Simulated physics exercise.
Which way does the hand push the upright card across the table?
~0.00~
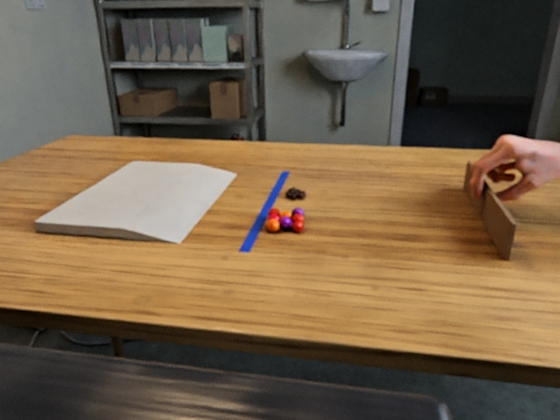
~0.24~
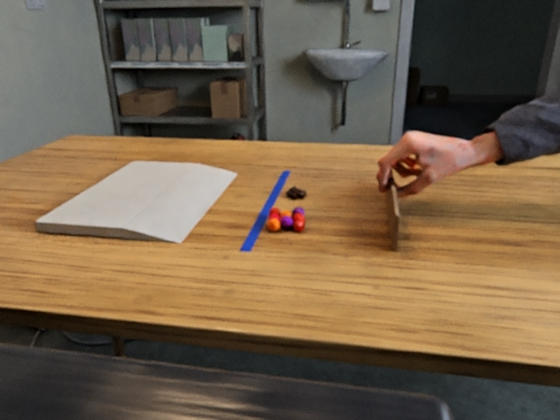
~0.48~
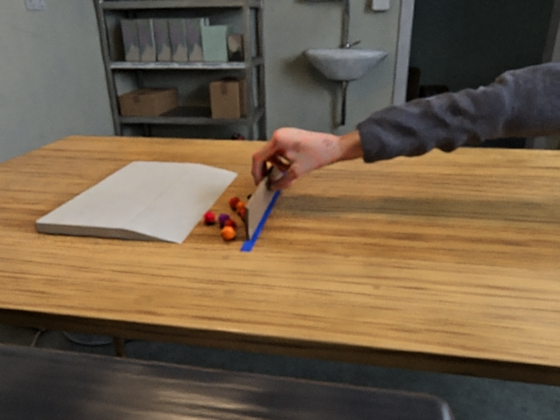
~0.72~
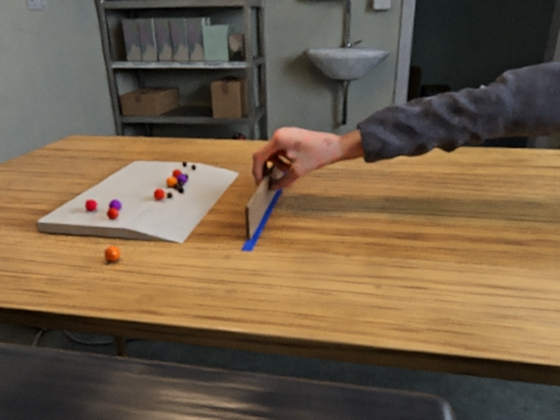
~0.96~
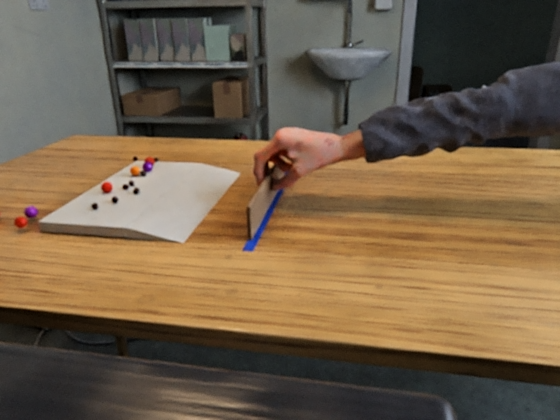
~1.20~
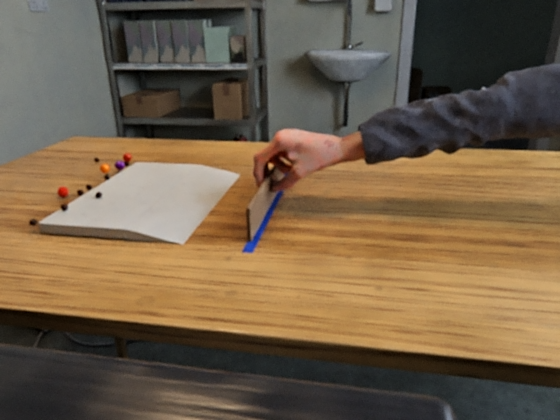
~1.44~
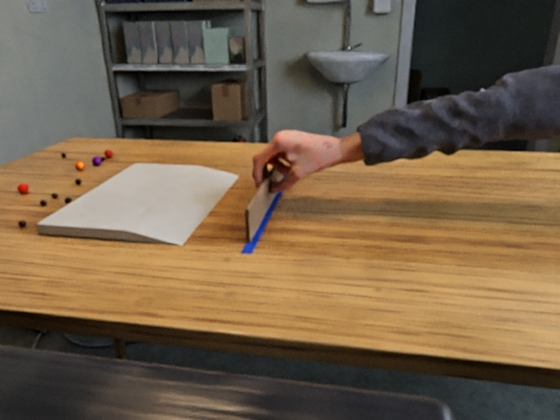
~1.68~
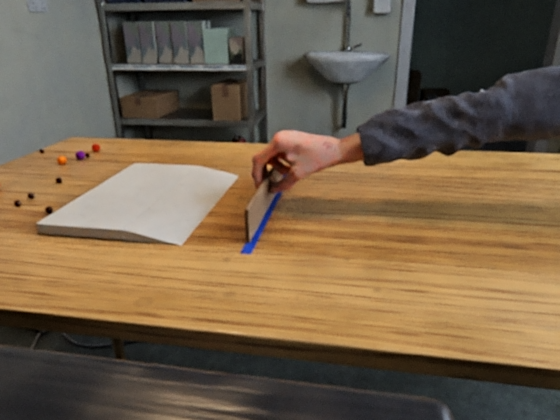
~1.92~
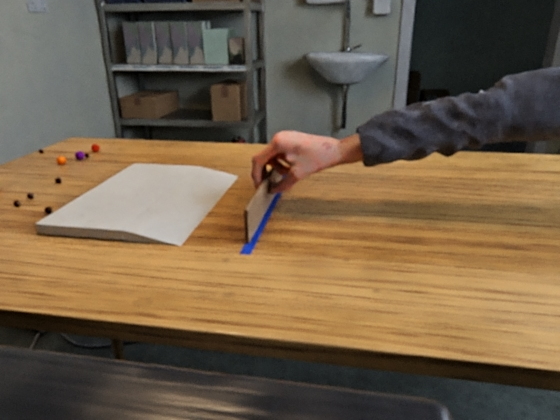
The hand pushes the card to the left, until it stops at the blue tape.
